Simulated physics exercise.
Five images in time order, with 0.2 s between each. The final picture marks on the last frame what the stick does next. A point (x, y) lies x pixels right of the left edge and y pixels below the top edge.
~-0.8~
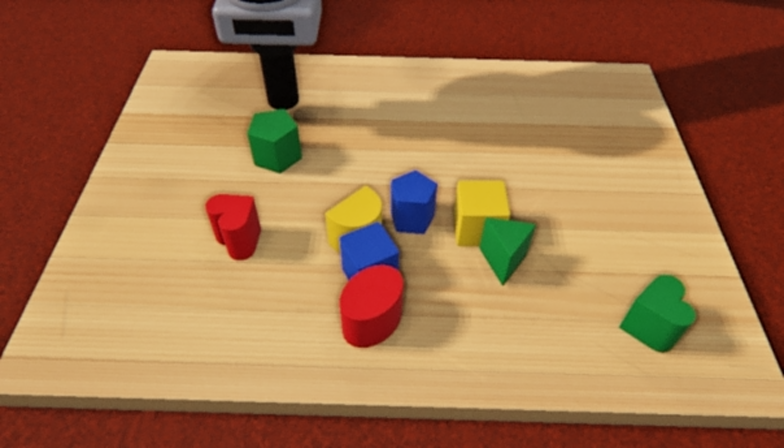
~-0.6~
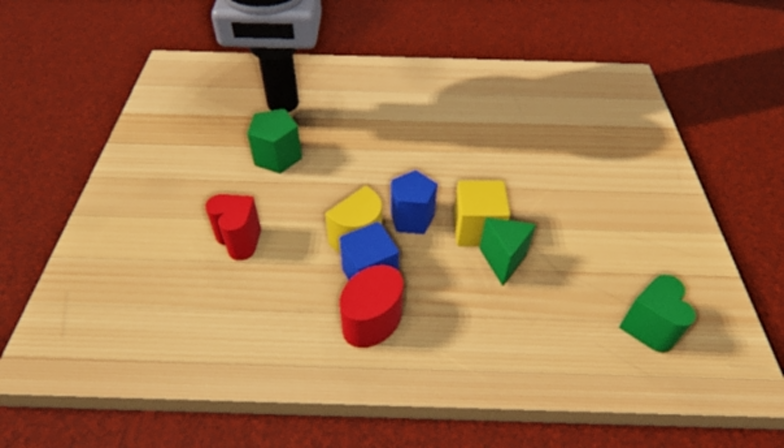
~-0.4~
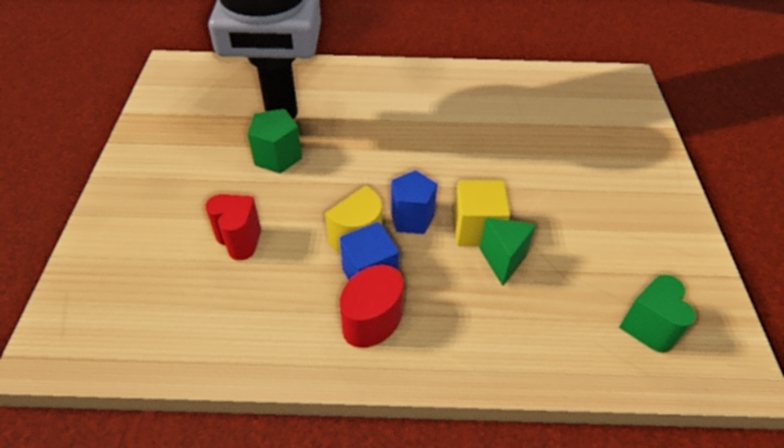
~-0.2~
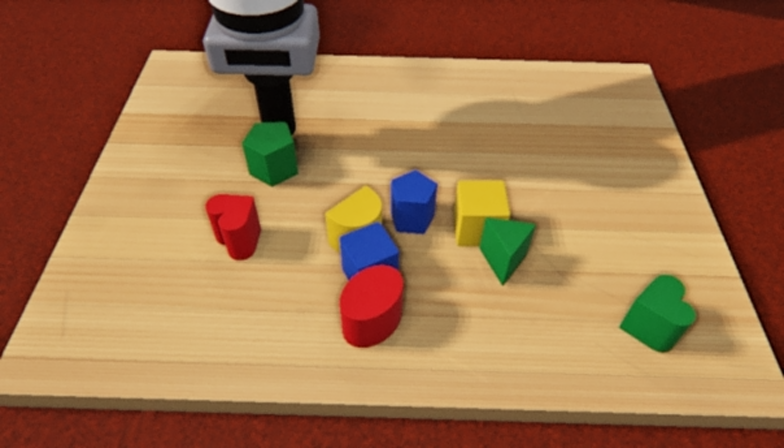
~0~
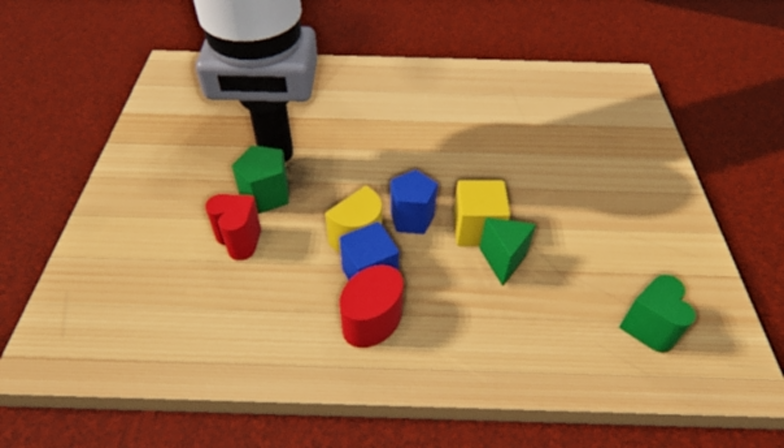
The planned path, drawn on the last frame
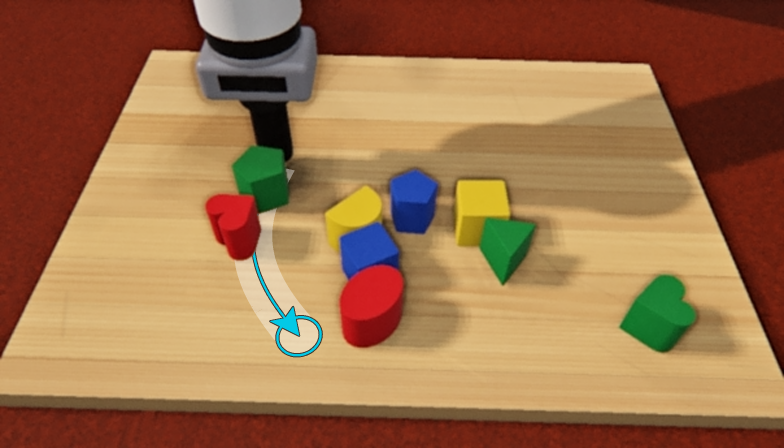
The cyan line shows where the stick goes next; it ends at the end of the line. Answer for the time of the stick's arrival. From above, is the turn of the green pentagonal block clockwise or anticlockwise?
Looking from above, the answer is clockwise.
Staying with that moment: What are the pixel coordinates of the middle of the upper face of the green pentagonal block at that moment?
The middle of the upper face of the green pentagonal block will lie at about (219, 295) in the picture.
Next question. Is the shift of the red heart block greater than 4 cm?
Going by the path, yes.
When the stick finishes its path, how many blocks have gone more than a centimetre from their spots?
Number moved: 2.
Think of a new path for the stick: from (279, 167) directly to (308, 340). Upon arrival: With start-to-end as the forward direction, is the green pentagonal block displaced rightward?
That would be a yes.
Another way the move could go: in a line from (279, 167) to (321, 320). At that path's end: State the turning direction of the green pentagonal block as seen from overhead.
Rotates clockwise.
The line goes from (279, 167) over (256, 218) and (260, 277) to (299, 336).
The first path, step by step. One third of the way, stick at (252, 205); red heart block at (207, 251), turned 35° clockwise; green pentagonal block at (237, 219).
Two thirds of the way, stick at (257, 265); red heart block at (171, 298), turned 70° clockwise; green pentagonal block at (222, 283), turned 30° clockwise.
At the end, stick at (297, 324); red heart block at (166, 302), turned 85° clockwise; green pentagonal block at (219, 295), turned 40° clockwise; red elliptical block unmoved.
